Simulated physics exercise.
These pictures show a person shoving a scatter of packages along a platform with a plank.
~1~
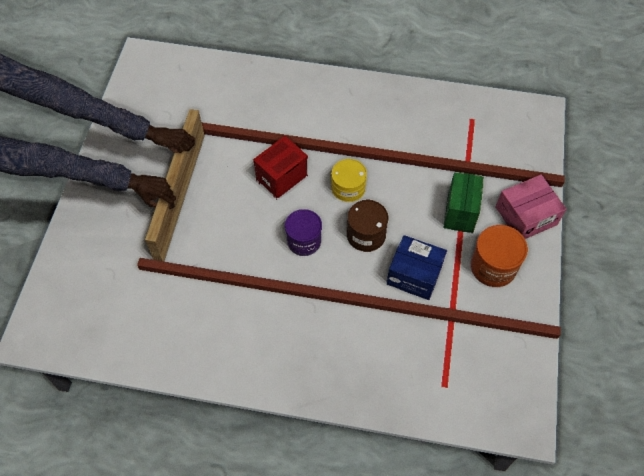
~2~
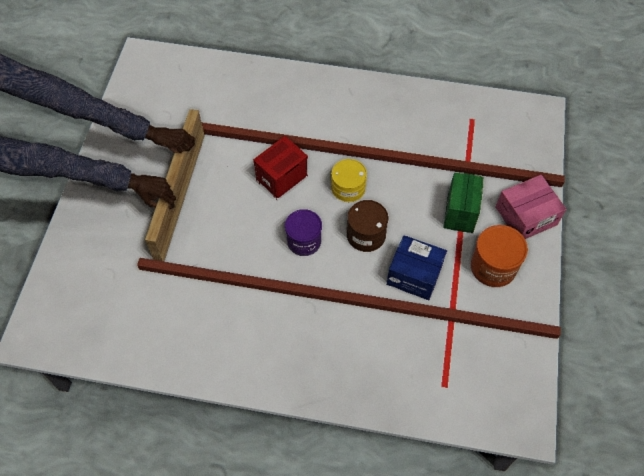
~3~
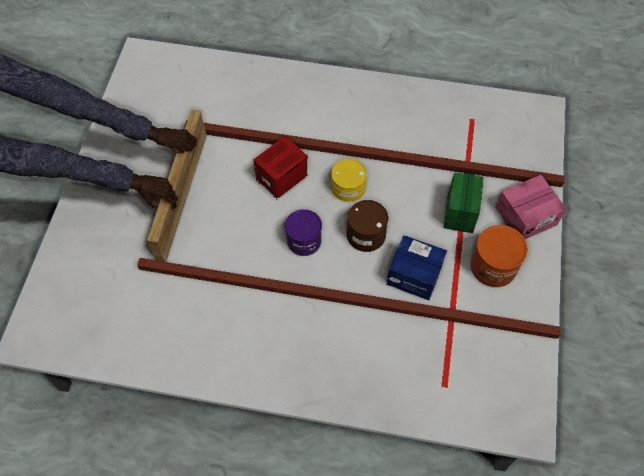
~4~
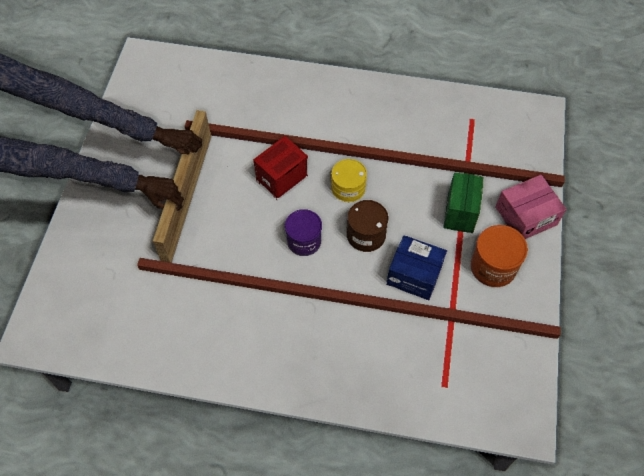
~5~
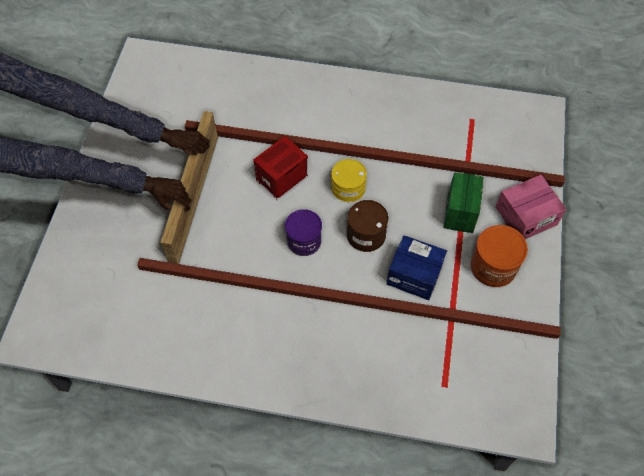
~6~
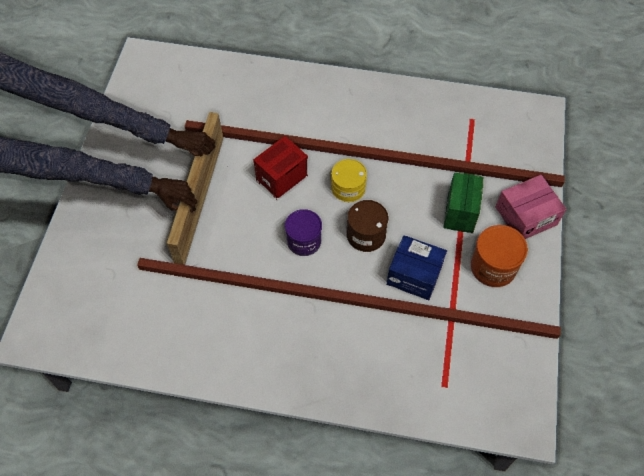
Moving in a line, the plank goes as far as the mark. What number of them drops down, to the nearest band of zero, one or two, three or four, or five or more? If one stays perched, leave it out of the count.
Nearest band: One or two.
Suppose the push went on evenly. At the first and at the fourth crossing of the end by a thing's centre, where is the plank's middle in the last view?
The middle is near (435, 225) first and near (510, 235) after.
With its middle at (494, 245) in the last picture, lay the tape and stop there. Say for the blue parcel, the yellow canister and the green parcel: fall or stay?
Note: Blue parcel stays up top / yellow canister stays up top / green parcel falls away.
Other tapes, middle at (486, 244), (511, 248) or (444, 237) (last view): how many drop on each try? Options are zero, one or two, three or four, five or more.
In order: Either one or two, then three or four, then one or two.
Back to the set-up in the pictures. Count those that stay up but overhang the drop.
So the number is 1.
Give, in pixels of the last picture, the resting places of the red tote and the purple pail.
Near (485, 188) and (478, 258).
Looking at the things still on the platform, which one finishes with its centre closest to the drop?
The green parcel winds up nearest.
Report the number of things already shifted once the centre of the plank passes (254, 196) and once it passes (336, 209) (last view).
Well, it's 1 at the first one and 4 at the second.
A little later, none off yet; pink parcel at rest near (530, 208); orange pail at rest near (498, 257); green parcel at rest near (464, 203).
When it is over, the number that fall off is one or two; down, pink parcel.
